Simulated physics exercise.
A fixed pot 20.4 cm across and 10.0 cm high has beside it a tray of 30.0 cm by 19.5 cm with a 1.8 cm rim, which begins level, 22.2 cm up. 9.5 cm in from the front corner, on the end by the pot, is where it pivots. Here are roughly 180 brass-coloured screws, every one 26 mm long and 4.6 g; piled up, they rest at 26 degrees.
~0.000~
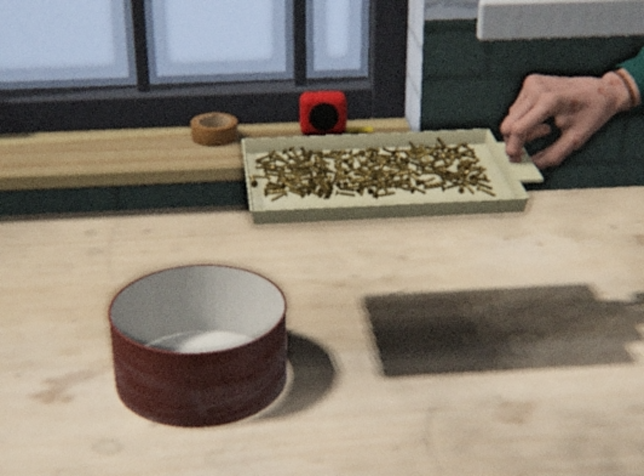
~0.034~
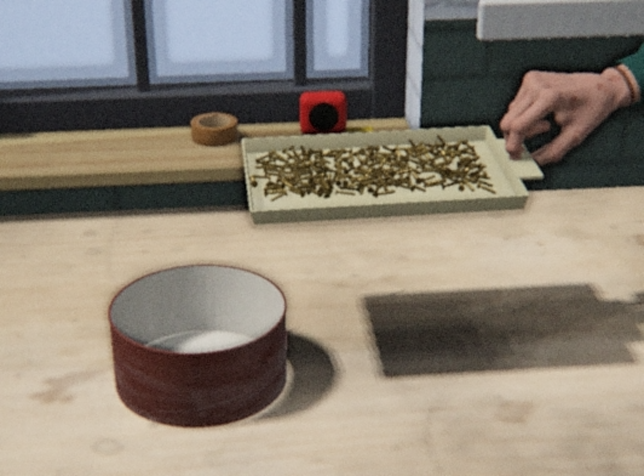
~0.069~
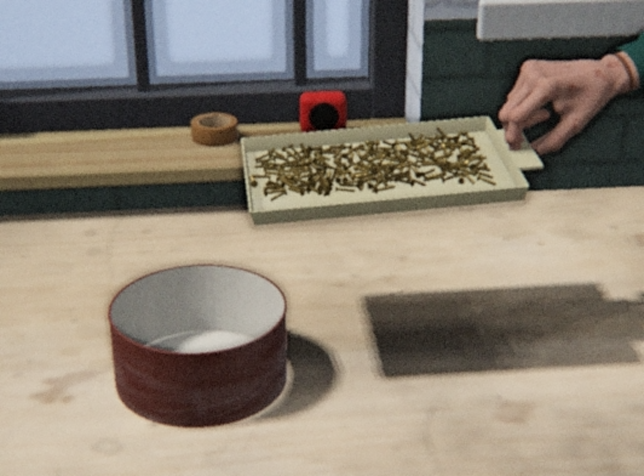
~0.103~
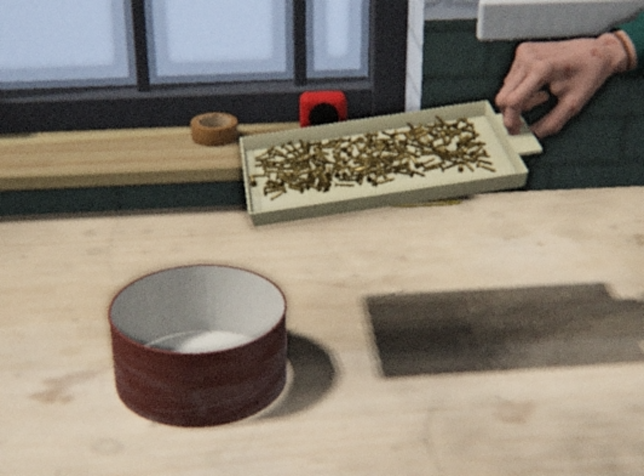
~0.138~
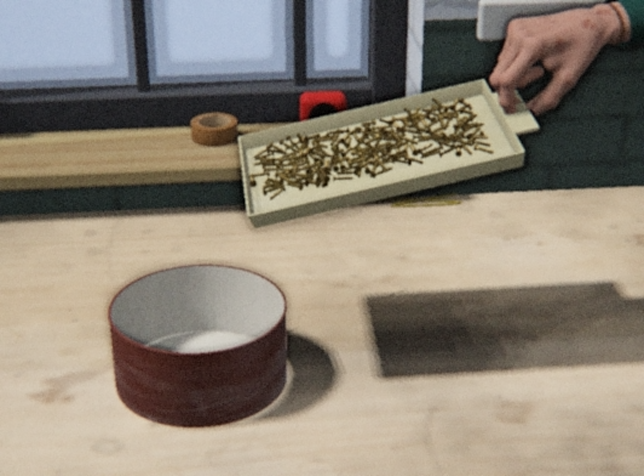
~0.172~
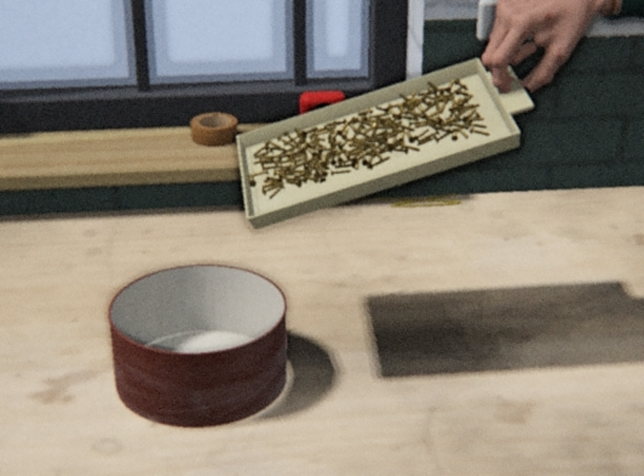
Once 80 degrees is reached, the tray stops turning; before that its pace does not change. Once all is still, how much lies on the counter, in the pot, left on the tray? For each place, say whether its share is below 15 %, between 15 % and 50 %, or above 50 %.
In order: Counter: A little; pot: The main mass; tray: A little.
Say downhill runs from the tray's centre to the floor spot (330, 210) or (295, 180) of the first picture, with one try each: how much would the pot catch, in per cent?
65 and 40 %.
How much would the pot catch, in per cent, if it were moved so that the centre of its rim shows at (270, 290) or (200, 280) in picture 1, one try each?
That gives roughly 30 per cent and then 70 per cent.
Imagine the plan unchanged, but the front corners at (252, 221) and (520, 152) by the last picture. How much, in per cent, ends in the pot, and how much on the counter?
Pot 95 % / counter 0 %.
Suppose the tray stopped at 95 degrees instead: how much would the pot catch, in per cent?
95 per cent.
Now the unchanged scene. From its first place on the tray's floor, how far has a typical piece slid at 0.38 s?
By then it sits near 3 cm from where it began.
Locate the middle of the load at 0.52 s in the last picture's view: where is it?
Somewhere about (252, 169) in the last view.
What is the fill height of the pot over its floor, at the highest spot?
Measured height: Approx. 2.5 cm.
Then, at 0.38 s, tilt 50 degrees; the tray holds 100 %, the pot 0 %.
After 0.52 s, tilt 72 degrees; the tray holds 100 %, the pot 0 %.
Then, at 0.78 s, tilt 80 degrees; the tray holds 10 %, the pot 75 %.
By 2.1 s all is still; counter 10 %, pot 85 %, tray 5 %.
